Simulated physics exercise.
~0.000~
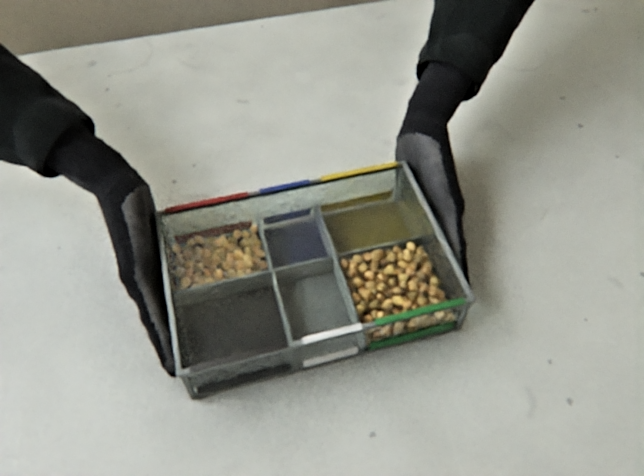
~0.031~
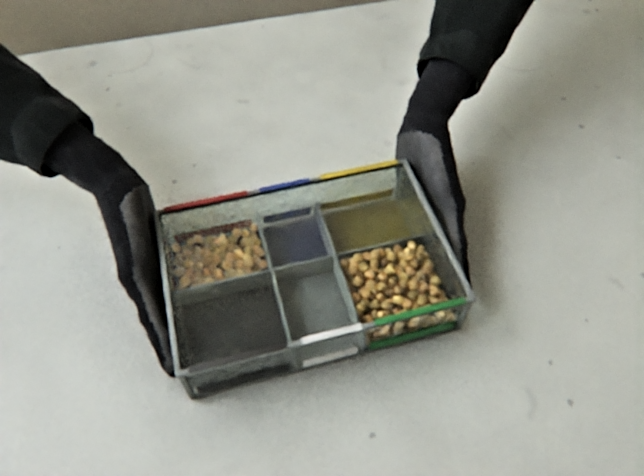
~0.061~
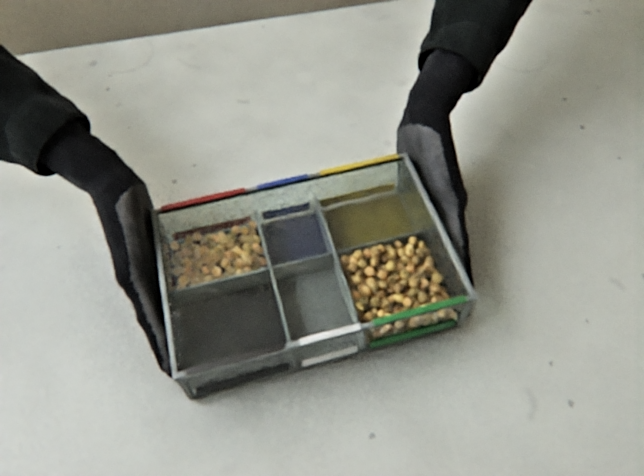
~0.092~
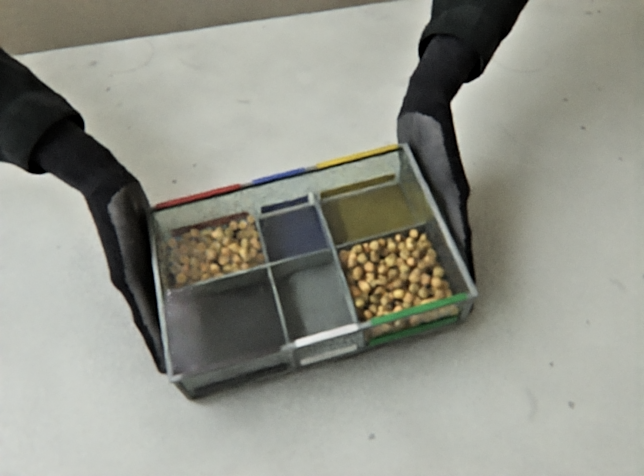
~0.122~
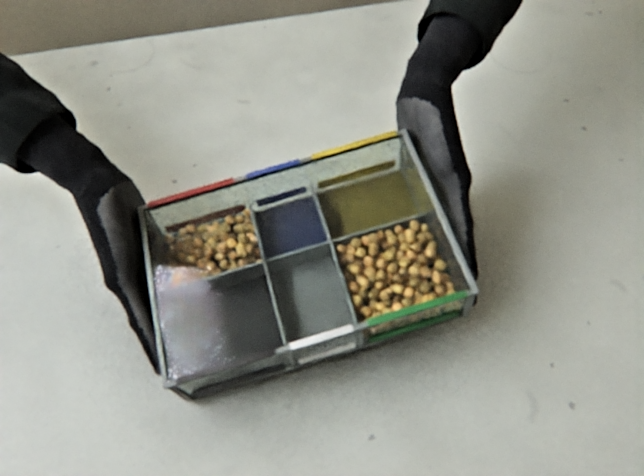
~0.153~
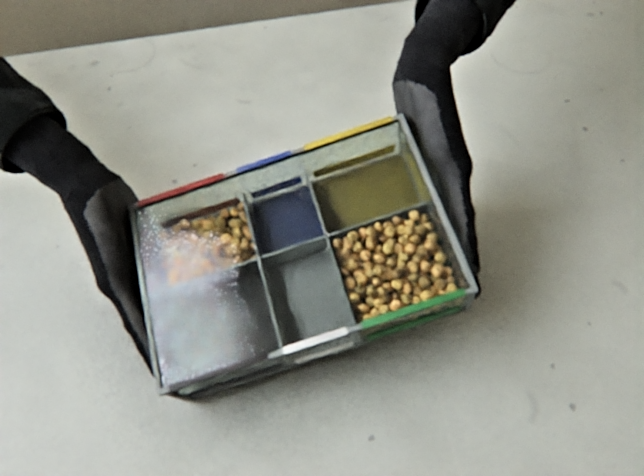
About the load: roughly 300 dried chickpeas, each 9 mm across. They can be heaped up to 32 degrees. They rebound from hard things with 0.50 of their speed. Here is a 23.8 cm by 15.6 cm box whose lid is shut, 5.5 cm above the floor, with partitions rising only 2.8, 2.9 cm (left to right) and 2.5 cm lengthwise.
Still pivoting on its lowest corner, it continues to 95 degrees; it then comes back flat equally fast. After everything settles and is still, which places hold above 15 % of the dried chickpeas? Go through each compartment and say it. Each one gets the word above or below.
Results: Red compartment below; blue compartment below; green compartment above; yellow compartment below; white compartment below; black compartment above.
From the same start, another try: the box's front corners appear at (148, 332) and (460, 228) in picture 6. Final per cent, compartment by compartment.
Red 60, blue 25, green 5, yellow 10, white 0, black 0.
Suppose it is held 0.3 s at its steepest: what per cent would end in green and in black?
Then: Green 40; black 50.
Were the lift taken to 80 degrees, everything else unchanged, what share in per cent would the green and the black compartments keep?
Shares: Green 35 and black 30, per cent.
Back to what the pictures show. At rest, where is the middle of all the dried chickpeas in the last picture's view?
Roughly pixel (250, 346).
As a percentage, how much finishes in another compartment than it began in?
55 percent.
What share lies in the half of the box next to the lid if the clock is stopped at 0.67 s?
Roughly 70 percent of the pieces.
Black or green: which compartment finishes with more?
Fuller: Black.
Then, at 0.67 s, tilt 95 degrees; red 25 %, green 50 %, white 15 %, black 10 %.
After 1.01 s, tilt 40 degrees; red 10 %, green 35 %, white 10 %, black 45 %.
After 1.44 s, tilt 0 degrees; red 10 %, green 35 %, white 10 %, black 45 %.
By 1.9 s all is still; red 10 %, blue 0 %, green 35 %, yellow 0 %, white 10 %, black 45 %.
